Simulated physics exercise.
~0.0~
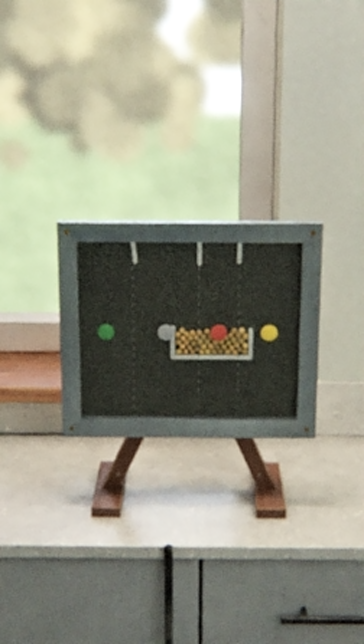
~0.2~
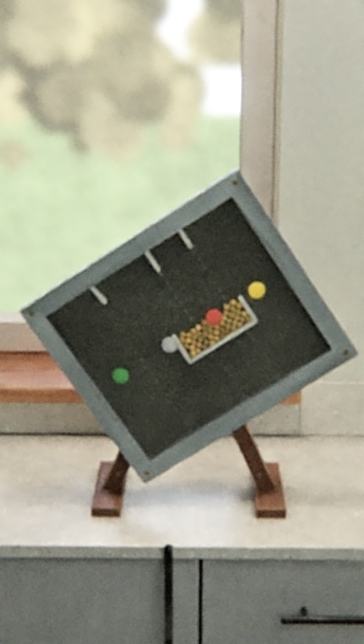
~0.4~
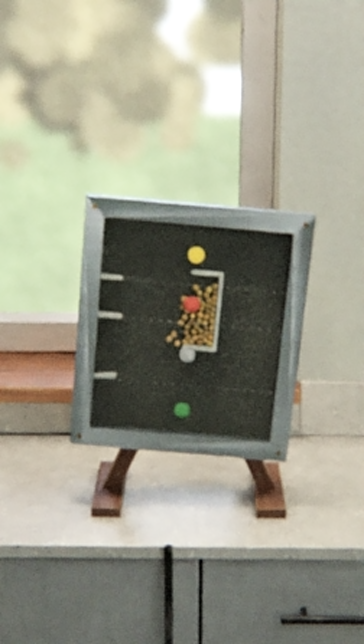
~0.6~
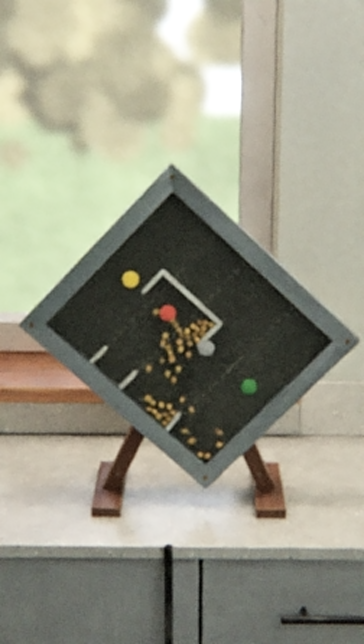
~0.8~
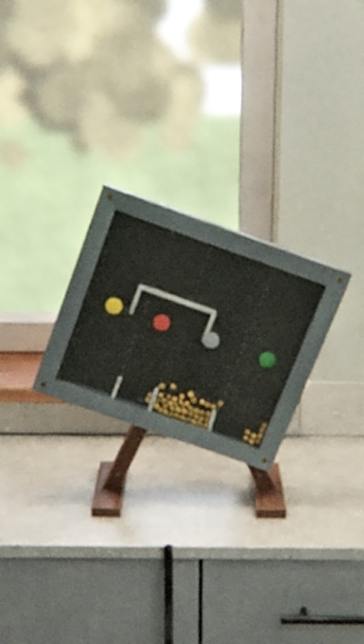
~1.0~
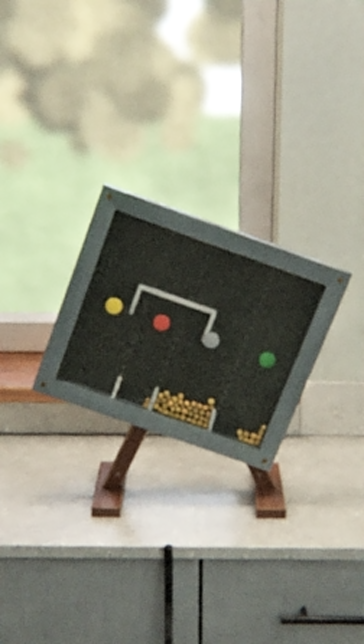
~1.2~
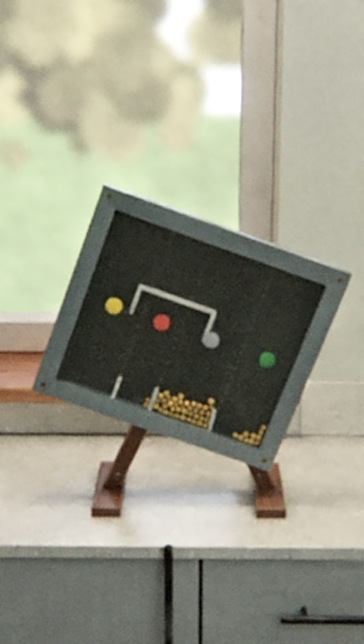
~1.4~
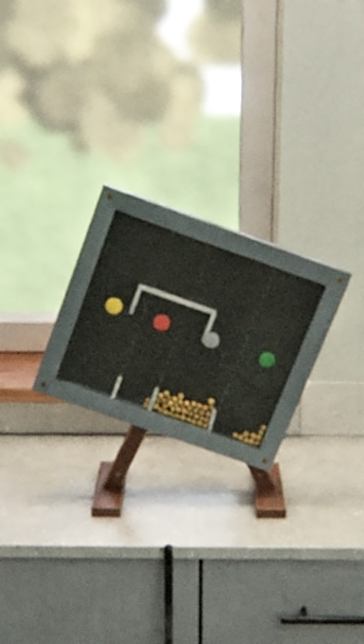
On a kitchen counter, a framed case turns anticlockwise, spilling chickpeas that settle along its lower edge.
